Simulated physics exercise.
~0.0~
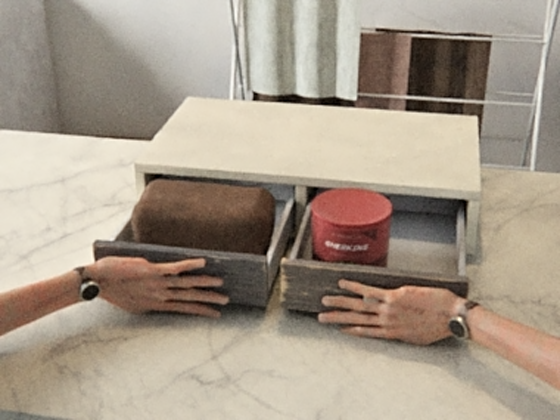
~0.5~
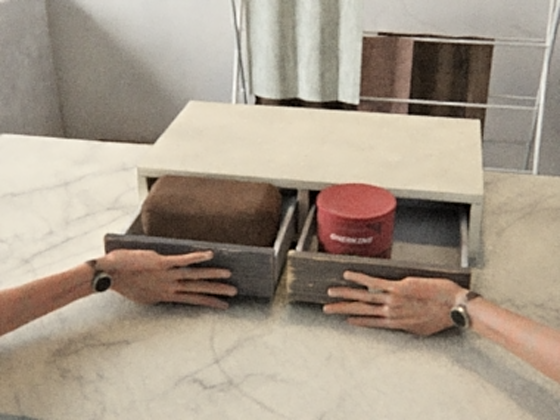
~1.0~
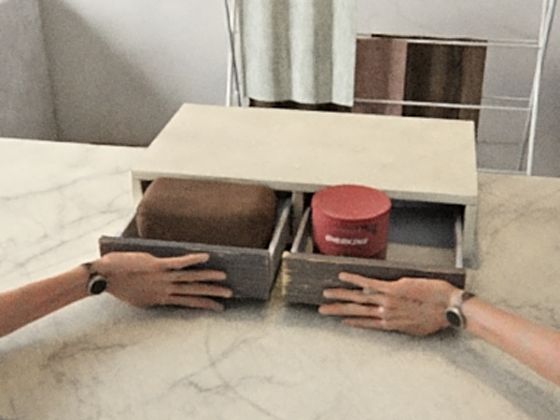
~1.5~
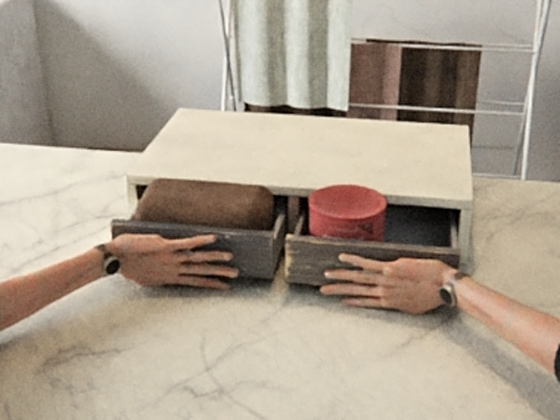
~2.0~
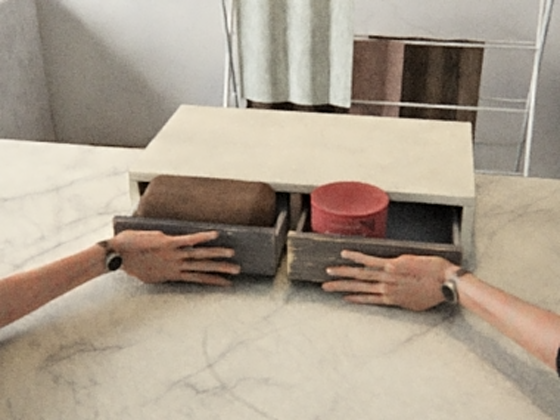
Two drawers stand open at the front of a low, pale cabinet on a marble-patterned surface, a brown loaf-shaped object in the left one and a round red tub in the right. A hand with a dark wristwatch lies flat against each drawer front. The hands press the fronts toward the cabinet, and both drawers shift back only slightly, while the view sways a little. The tub and the brown object ride back with them. Then the movement stops, and both drawers stay jammed partly open, with the hands still resting on their fronts.
